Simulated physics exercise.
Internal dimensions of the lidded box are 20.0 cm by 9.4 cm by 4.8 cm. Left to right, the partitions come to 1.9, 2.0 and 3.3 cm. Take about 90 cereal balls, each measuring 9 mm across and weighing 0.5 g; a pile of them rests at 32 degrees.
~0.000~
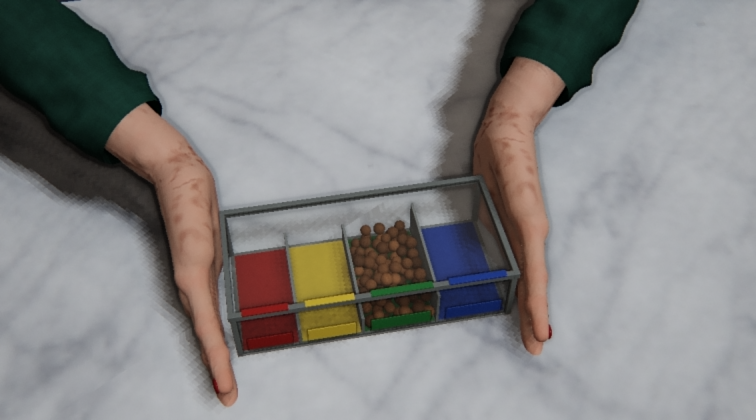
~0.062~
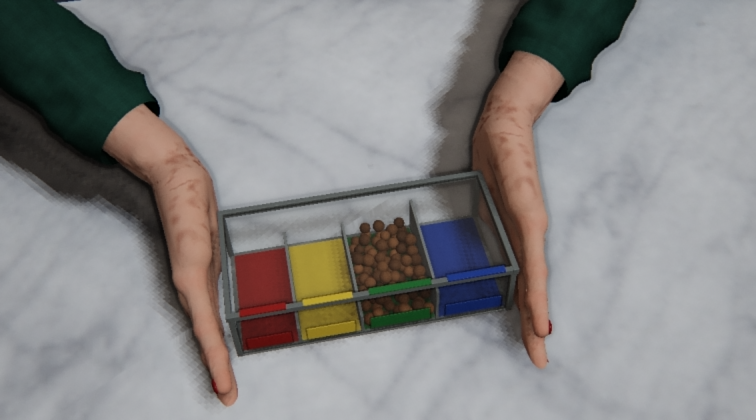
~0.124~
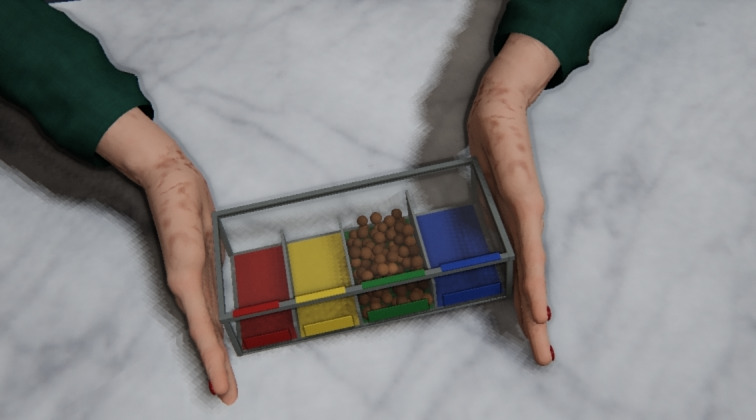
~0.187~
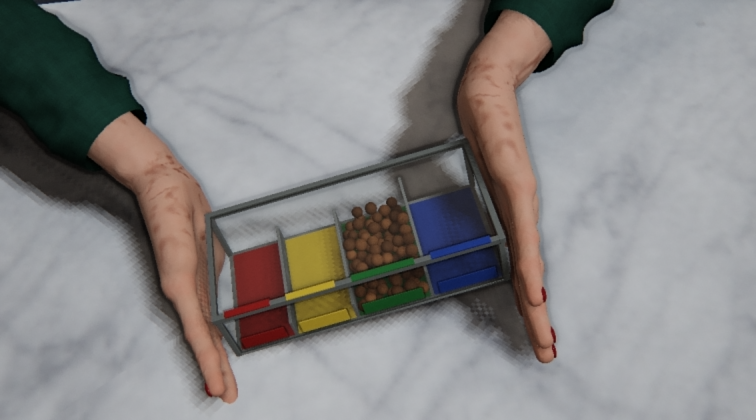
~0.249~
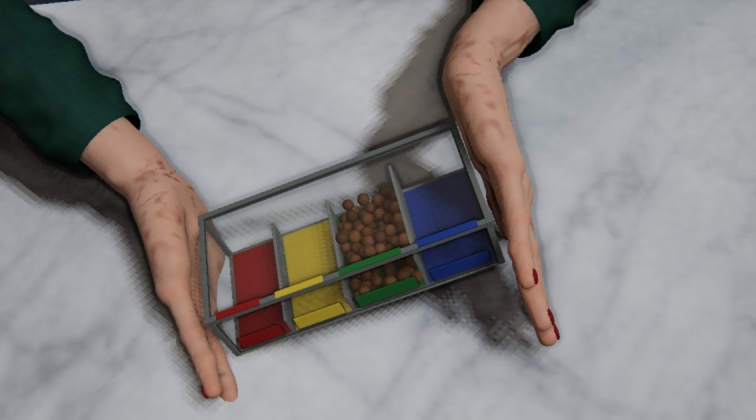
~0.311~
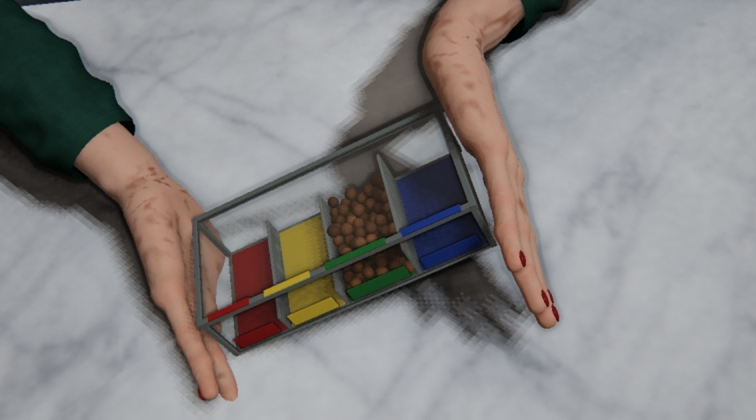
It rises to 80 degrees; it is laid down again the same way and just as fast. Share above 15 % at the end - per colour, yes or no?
Red compartment yes, blue compartment no, green compartment yes, yellow compartment no.
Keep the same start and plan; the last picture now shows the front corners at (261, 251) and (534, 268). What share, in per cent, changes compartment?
I'd put it at about 0 per cent.
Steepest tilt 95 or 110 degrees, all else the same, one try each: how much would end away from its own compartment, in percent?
Some 75 and 100 per cent.
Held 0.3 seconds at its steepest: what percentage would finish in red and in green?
Red 20, green 75.
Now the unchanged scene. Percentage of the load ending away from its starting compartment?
I'd put it at about 30 per cent.
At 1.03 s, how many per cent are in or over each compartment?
Red = 5, blue = 0, green = 90, yellow = 10 (percent).
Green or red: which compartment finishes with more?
That would be the green compartment.
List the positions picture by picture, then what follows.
The first picture shows box tilt 0 degrees, front corners at (233, 315) and (513, 272); green 100 %.
The second picture shows box tilt 2 degrees, front corners at (231, 315) and (512, 268).
The third picture shows box tilt 6 degrees, front corners at (225, 316) and (507, 255), lowest corner left back.
The fourth picture shows box tilt 12 degrees, front corners at (218, 318) and (498, 237), lowest corner left back.
The fifth picture shows box tilt 18 degrees, front corners at (210, 319) and (486, 220), lowest corner left back.
The sixth picture shows box tilt 24 degrees, front corners at (203, 322) and (469, 204), lowest corner left back; green 100 %. Its pace works out near 95 degrees a second.
After 1.03 s, tilt 78 degrees; red 5 %, green 90 %, yellow 10 %.
After 1.51 s, tilt 33 degrees; red 20 %, green 70 %, yellow 5 %.
After 2.06 s, tilt 0 degrees; red 20 %, green 70 %, yellow 5 %.
At rest (2.4 s), red 20 %, blue 0 %, green 70 %, yellow 5 %.
